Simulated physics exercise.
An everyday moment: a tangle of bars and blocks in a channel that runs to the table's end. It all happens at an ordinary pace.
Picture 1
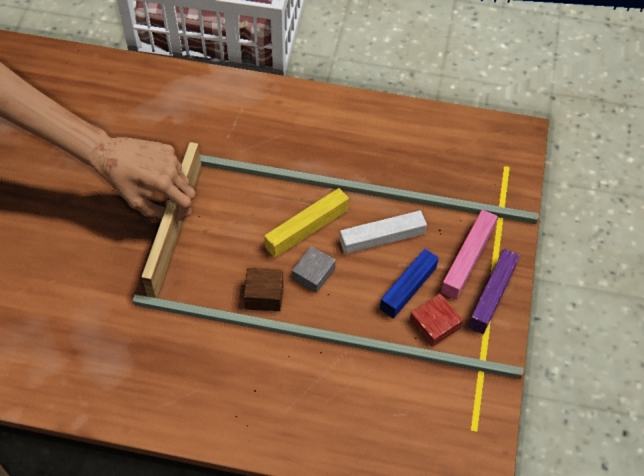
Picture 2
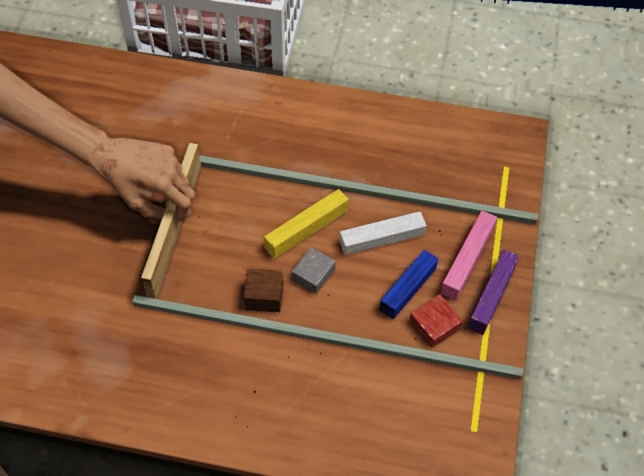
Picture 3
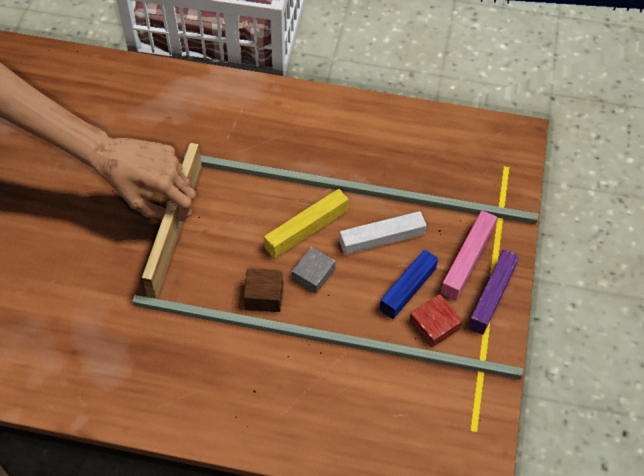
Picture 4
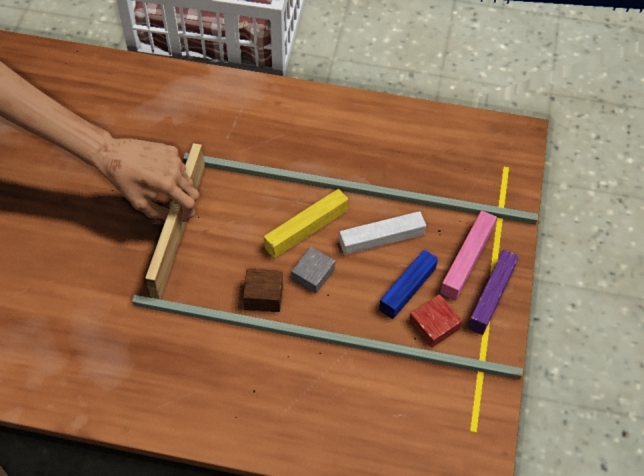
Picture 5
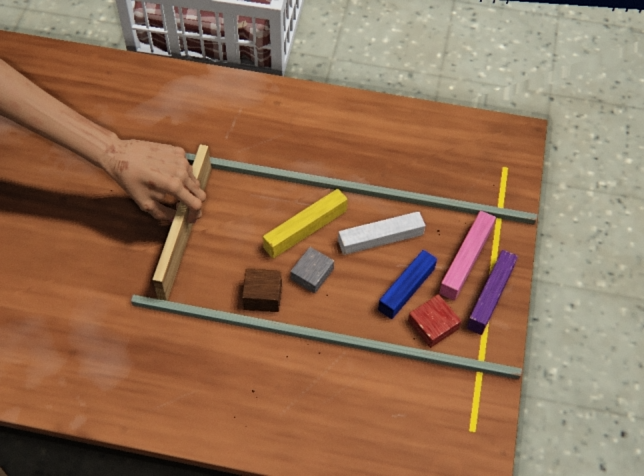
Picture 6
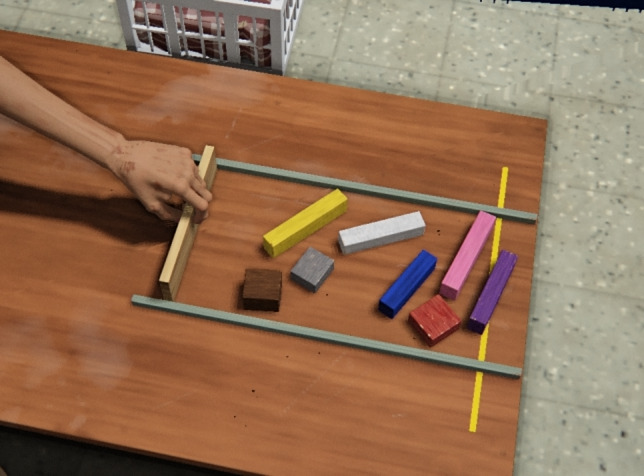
A hand reaches in from the left over a wooden table seen from above at an angle, with a white basket and speckled floor beyond. It grips an upright pale board between two grey-green rails, where yellow, white, blue, pink and purple bars lie with brown, grey and red blocks near yellow tape. The hand holds still, then slides the board slightly right, touching nothing, while the pieces and view stay still.
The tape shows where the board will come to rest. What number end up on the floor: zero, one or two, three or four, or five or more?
The number that fall off is three or four.
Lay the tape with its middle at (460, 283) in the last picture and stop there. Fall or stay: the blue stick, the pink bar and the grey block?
The blue stick stays on; the pink bar does not fall; the grey block survives.
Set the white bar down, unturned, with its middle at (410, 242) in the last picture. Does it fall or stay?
The white bar is kept.
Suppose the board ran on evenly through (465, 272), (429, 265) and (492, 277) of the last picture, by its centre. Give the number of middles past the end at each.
Place by place, 2, 0 and 4.
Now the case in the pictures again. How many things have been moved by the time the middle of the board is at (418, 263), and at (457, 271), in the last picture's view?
8 and 8.
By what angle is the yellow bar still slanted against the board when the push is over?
Some 0 degrees.
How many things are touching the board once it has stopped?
That makes 3.
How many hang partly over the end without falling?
Overhanging: 1.
Soon after, none off yet; purple bar at rest near (493, 292); pink bar at rest near (468, 255); red block at rest near (435, 321).
After that, none off yet; purple bar moving near (500, 291); pink bar displaced a little near (487, 258); red block displaced about its own width near (463, 333).
In the end, the number that fall off is three or four; gone, blue stick, red block, pink bar and purple bar.
